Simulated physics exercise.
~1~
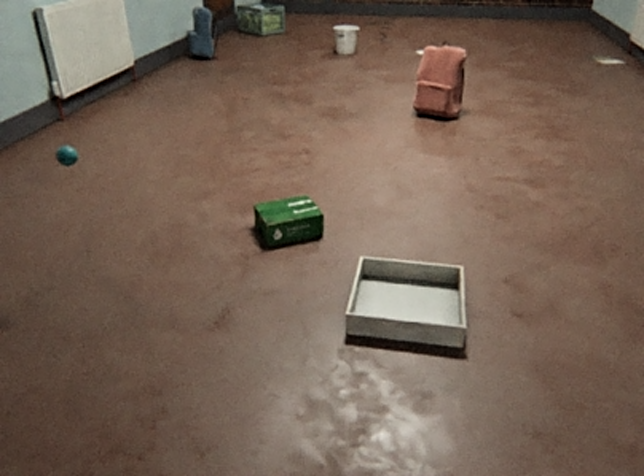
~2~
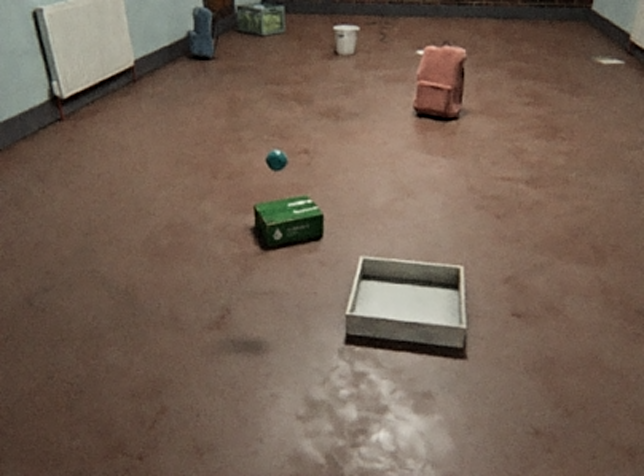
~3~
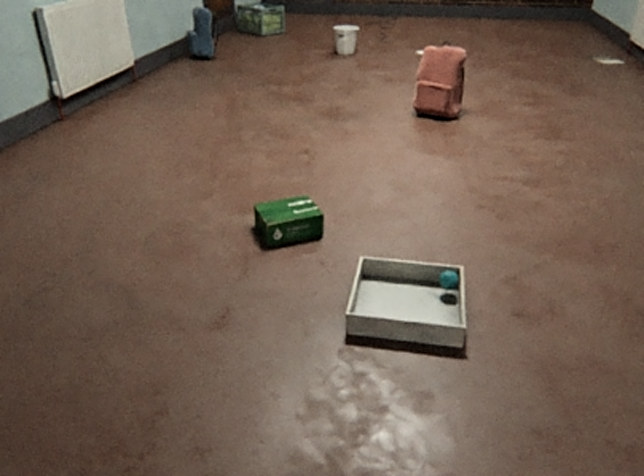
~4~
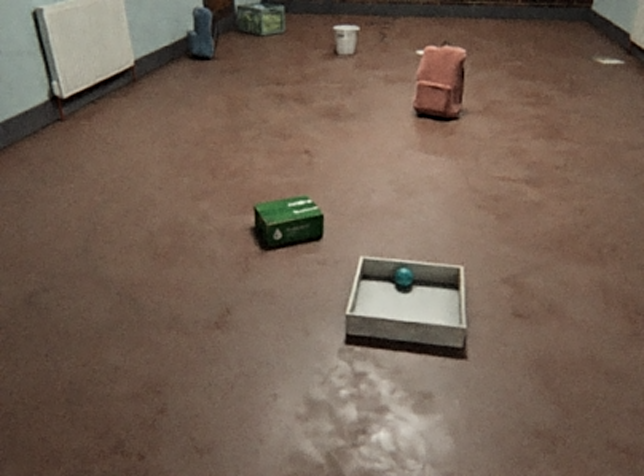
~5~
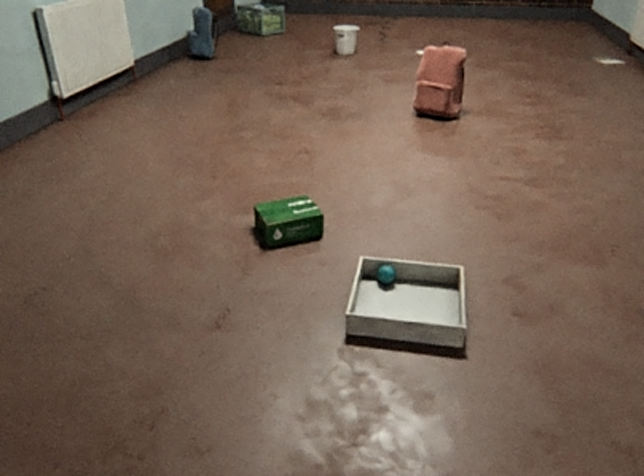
A large room with a reddish-brown floor is seen from a raised, still viewpoint, with a white radiator on the left wall. An open pale box sits right of centre in the foreground, a green parcel lies behind it to the left, and a pink backpack and a white bucket stand farther back. A turquoise ball flies in from the left and travels right, passing above the green parcel. It drops into the box near the right side, then moves back left. It ends inside the box, toward the back left corner, while the parcel stays put.
